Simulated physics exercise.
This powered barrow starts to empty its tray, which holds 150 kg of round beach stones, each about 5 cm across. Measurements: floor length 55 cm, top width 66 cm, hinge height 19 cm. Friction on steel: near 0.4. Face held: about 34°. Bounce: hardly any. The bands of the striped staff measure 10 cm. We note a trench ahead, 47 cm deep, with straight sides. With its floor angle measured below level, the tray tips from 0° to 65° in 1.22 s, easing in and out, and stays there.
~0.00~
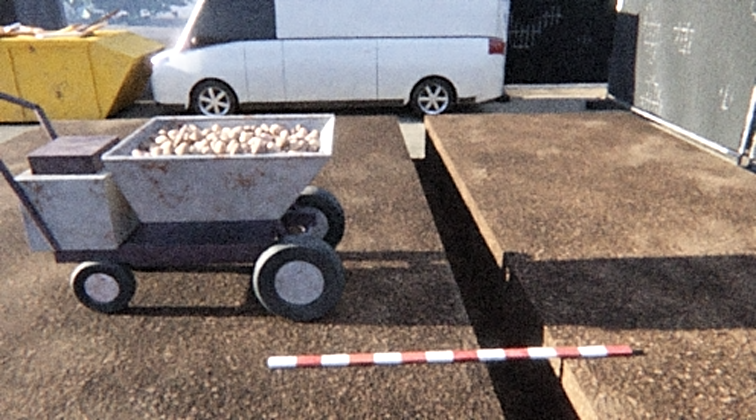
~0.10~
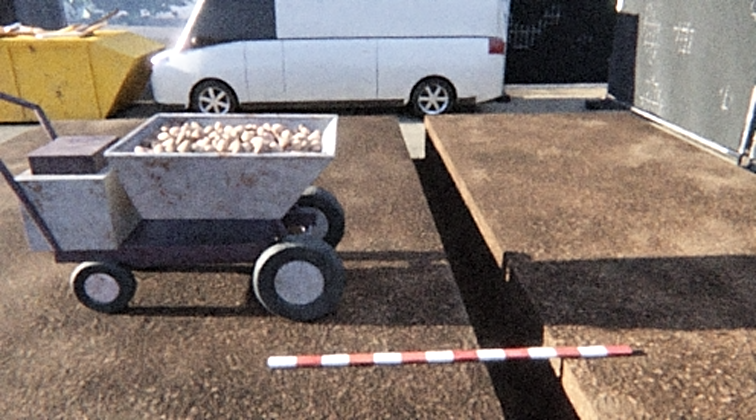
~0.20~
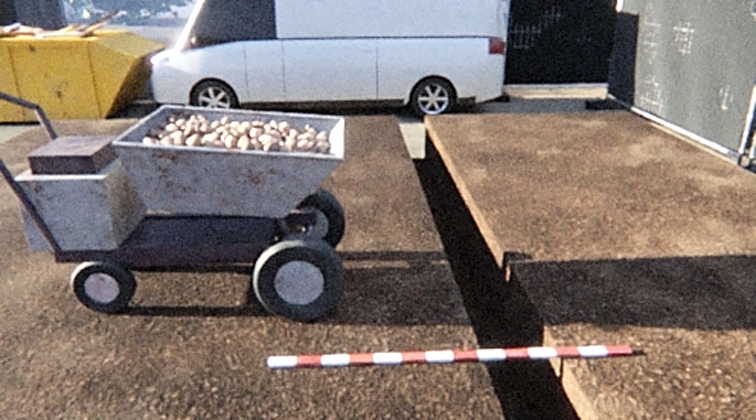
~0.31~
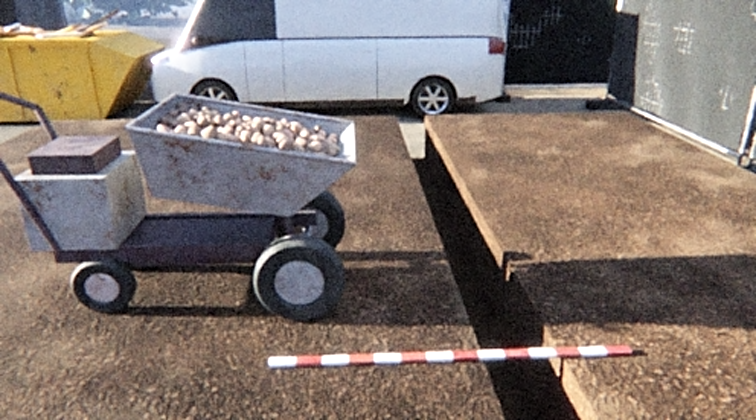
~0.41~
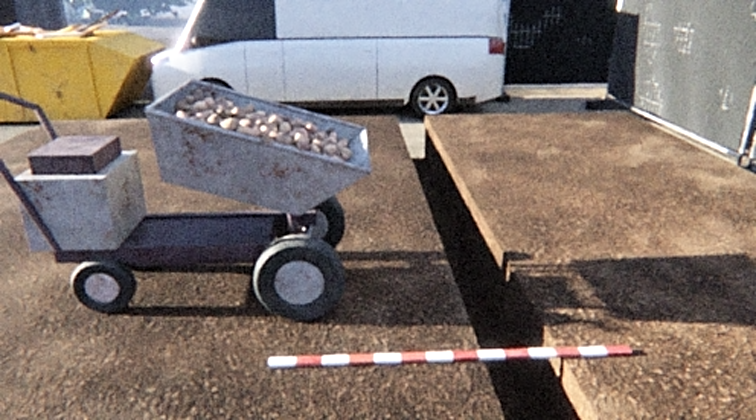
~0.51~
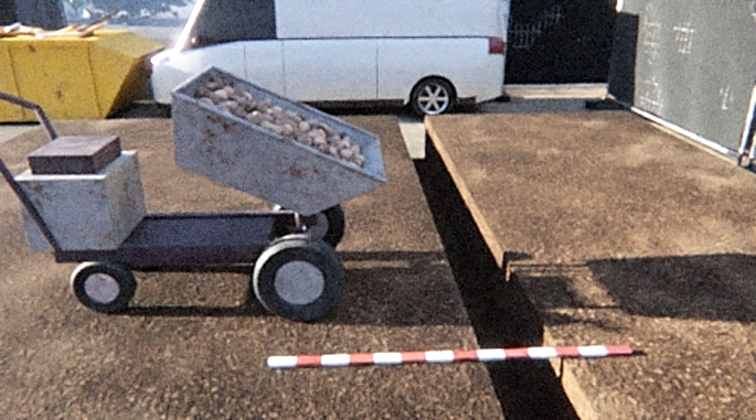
The barrow's grey tray, loaded with round stones, tilts steadily down toward the right.
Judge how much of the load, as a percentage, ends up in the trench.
Around 93 %.
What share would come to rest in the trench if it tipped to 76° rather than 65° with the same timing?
Trench share: Approx. 95%.
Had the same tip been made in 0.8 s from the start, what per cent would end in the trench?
Trench share: Approx. 85%.
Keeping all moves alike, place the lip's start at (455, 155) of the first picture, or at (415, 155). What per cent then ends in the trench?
Around 15 and then 40 percent.
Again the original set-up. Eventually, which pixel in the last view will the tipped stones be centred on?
The tipped stones centre close to (482, 342).
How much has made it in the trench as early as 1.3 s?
Something like 30 in a hundred.
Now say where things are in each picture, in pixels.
Lip at (331, 156), floor tilted 0°, highest stones at (233, 135), in the first picture.
The tray is at 1°, its lip at (334, 156); the top of the load is at (202, 133); the stones move at 0.2 m/s on average, in the second picture.
The tray is at 5°, its lip at (343, 159); the top of the load is at (191, 126); the stones move at 0.4 m/s on average, in the third picture.
Lip at (356, 164), floor tilted 10°, highest stones at (192, 115); the stones move at 0.6 m/s on average, in the fourth picture.
The tray is at 17°, its lip at (371, 171); the top of the load is at (196, 102); the stones move at 0.7 m/s on average, in the fifth picture.
The tray is at 25°, its lip at (386, 182); the top of the load is at (216, 90); the stones move at 0.8 m/s on average, in the sixth picture.
After 0.9 s the floor is at 55°; 99 % in the tray, 1 % short of the trench; the foremost stones are at (434, 219).
After 1.3 s the floor is at 65°; 58 % in the tray, 9 % short of the trench, 32 % in the trench; the foremost stones are at (521, 331).
After 1.7 s the floor is at 65°; 25 % in the tray, 8 % short of the trench, 66 % in the trench, 2 % past the trench; the foremost stones are at (587, 279).
After 3.6 s the floor is at 65°; 0 % in the tray, 6 % short of the trench, 93 % in the trench, 2 % past the trench; the foremost stones are at (637, 287).
